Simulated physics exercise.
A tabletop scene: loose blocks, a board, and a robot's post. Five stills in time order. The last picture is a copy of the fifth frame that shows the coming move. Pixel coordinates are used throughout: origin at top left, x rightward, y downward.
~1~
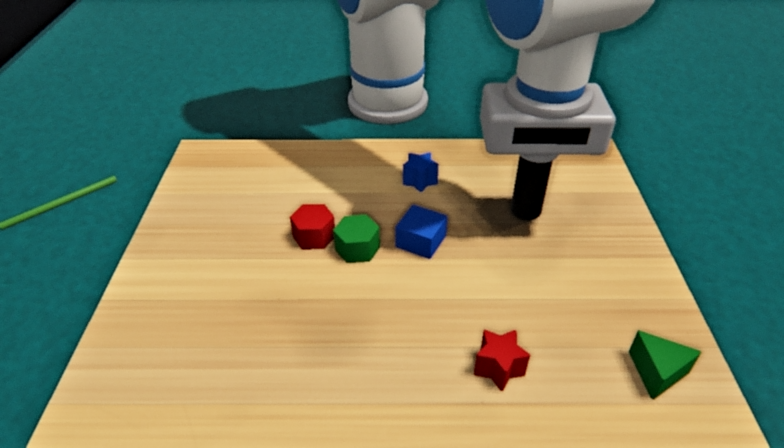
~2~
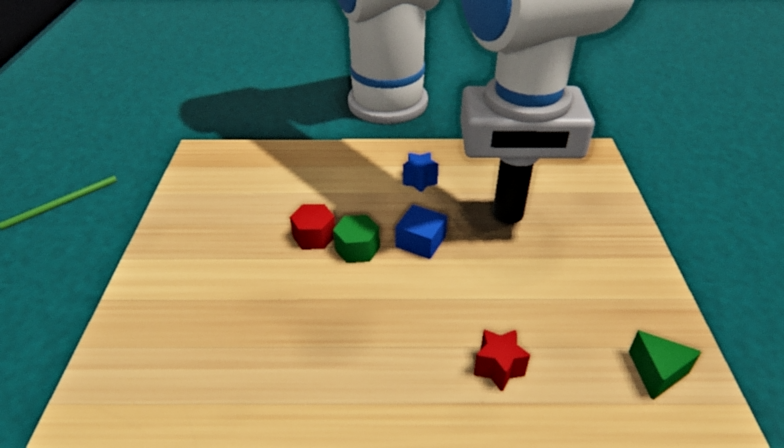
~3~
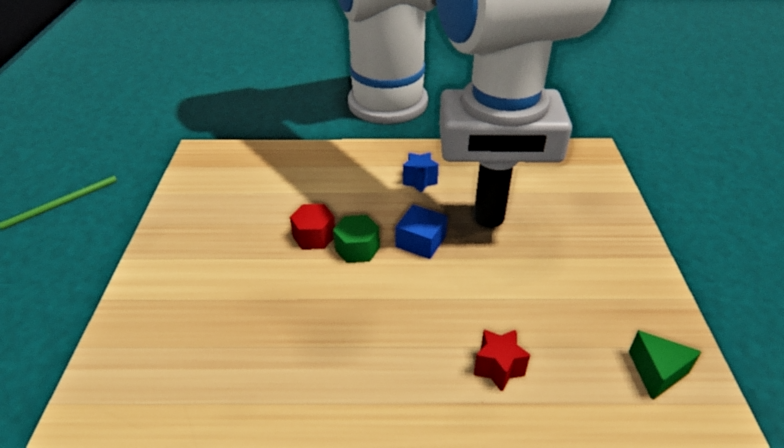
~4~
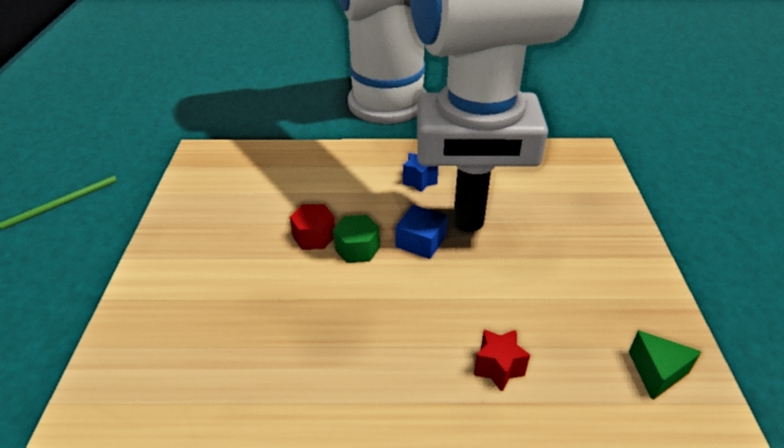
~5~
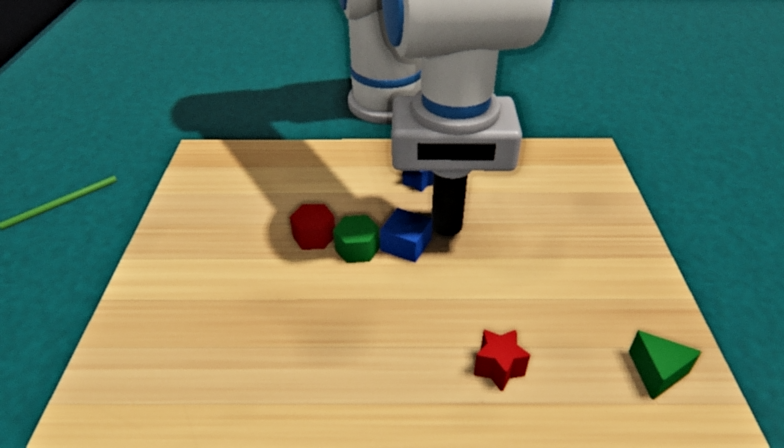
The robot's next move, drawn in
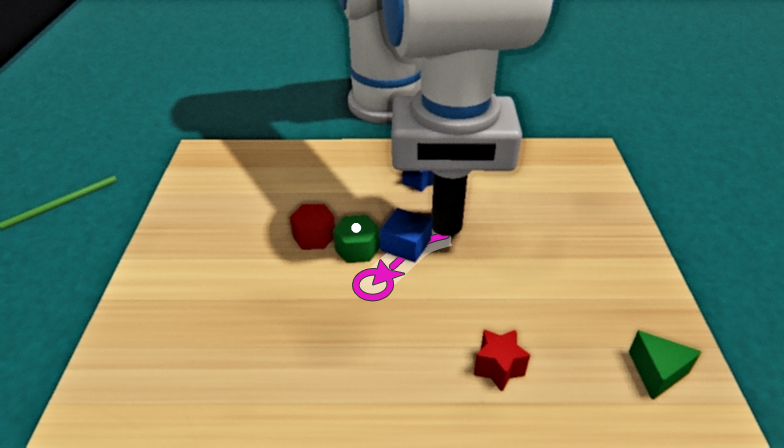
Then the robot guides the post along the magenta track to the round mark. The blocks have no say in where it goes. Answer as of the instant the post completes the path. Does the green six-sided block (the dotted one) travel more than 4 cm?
It seems so.
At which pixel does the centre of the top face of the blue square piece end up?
At roughly (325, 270).
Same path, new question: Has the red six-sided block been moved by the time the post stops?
The answer is yes.
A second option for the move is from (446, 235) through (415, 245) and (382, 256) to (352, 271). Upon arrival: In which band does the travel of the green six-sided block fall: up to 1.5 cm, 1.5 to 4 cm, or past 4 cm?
It's set to move over 4 cm.
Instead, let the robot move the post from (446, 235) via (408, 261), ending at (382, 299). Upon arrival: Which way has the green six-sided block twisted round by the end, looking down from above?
Verdict: Clockwise.
Path on the board, from (446, 235) over (417, 245) and (395, 264) to (373, 284); the dot is on the green six-sided block.
What follows on the original path. One third of the way, post (417, 238); red six-sided block (306, 215); green six-sided block (336, 230); blue square piece (377, 239), turned 15° anticlockwise.
Two thirds of the way, post (395, 256); red six-sided block (300, 213), turned 25° clockwise; green six-sided block (316, 237), turned 35° clockwise; blue square piece (352, 256).
At the end, post (373, 276); red six-sided block (299, 213), turned 30° clockwise; green six-sided block (305, 241), turned 60° clockwise; blue square piece (325, 270), turned 15° clockwise.
